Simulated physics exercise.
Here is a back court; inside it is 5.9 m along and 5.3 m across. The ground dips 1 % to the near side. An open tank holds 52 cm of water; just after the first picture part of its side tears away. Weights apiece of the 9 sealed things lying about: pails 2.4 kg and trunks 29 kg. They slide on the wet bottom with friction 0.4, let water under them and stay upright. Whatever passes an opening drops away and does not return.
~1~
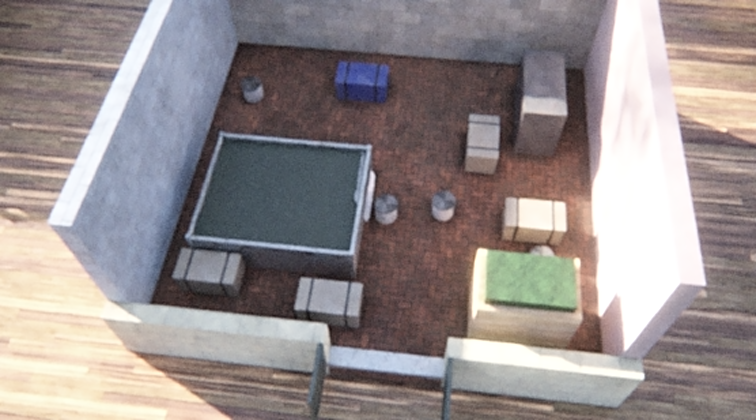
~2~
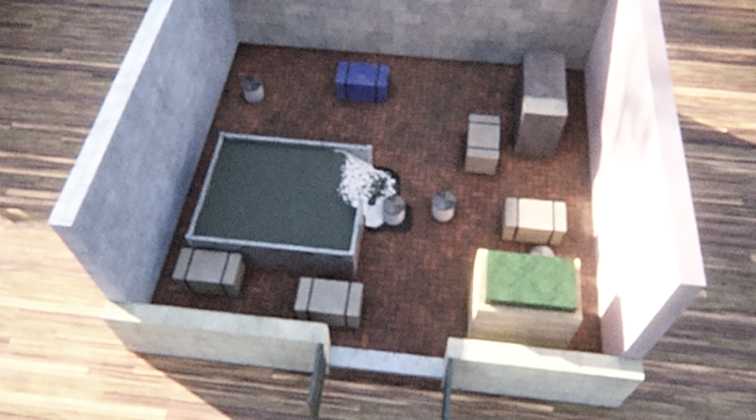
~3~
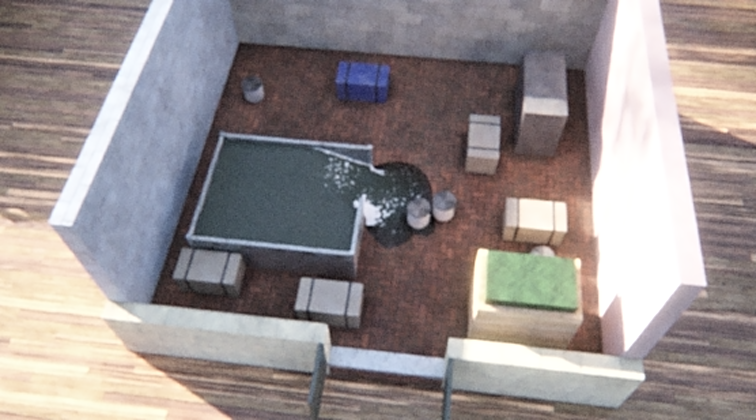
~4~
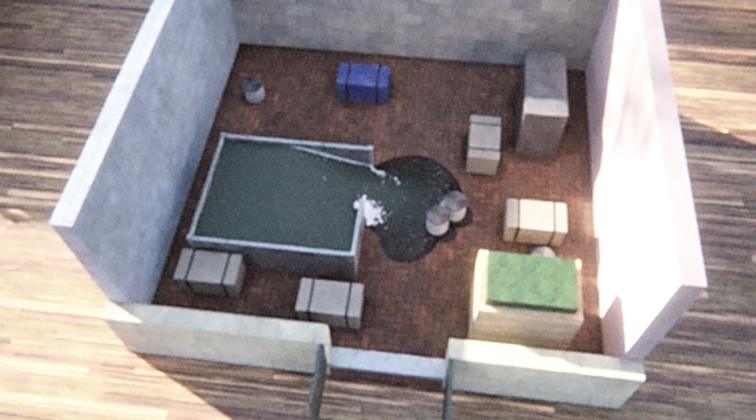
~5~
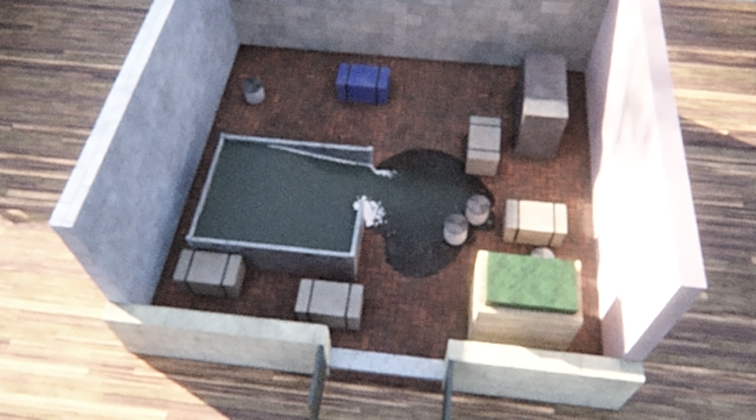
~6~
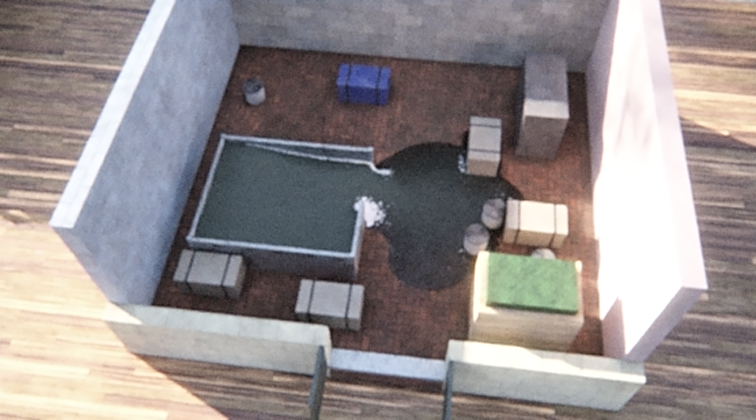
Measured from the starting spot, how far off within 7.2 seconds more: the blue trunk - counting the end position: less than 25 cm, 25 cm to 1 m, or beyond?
The blue trunk holds its place.
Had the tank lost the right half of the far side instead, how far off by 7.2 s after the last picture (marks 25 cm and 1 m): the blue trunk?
Then the blue trunk travels far.
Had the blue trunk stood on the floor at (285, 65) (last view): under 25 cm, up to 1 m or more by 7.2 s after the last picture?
It stays put.
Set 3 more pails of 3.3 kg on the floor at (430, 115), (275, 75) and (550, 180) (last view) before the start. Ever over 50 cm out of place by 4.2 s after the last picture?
In that order: Under, less, more.
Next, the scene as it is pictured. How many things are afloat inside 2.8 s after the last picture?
4 of them.
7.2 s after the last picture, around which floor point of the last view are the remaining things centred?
At about (408, 244).
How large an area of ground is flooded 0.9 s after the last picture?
About 13 m2.
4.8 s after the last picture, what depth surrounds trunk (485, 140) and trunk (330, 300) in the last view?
Roughly 10 and 2 cm.
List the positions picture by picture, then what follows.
The blue trunk at (362, 74) rests on the ground; water covers 3.6 m2; 0 of 9 have shifted, in the first picture.
The blue trunk at (363, 74), on the bottom; water covers 4.0 m2; 1 of 9 have shifted, in the second picture.
The blue trunk at (363, 74), on the bottom; 4.6 m2 under water; 1 of 9 have shifted, in the third picture.
The blue trunk at (364, 74), on the bottom; water covers 5.4 m2; 2 of 9 have shifted, in the fourth picture.
The blue trunk at (363, 75), on the bottom; 6.3 m2 under water; 2 of 9 have shifted, in the fifth picture.
The blue trunk at (364, 76), on the bottom; 7.2 m2 under water; 2 of 9 have shifted, in the sixth picture.
Then, 0.9 s after the last picture the blue trunk is near (364, 76), 0.0 m from its start, aground; 0 of 9 are out; 2 afloat.
Then, 2.8 s after the last picture the blue trunk is near (364, 76), 0.0 m from its start, aground; 0 of 9 are out; 4 afloat.
Then, 4.8 s after the last picture the blue trunk is near (364, 76), 0.0 m from its start, aground; 0 of 9 are out; 5 afloat.
Then, 7.2 s after the last picture the blue trunk is near (364, 76), 0.0 m from its start, aground; 0 of 9 are out; 5 afloat.
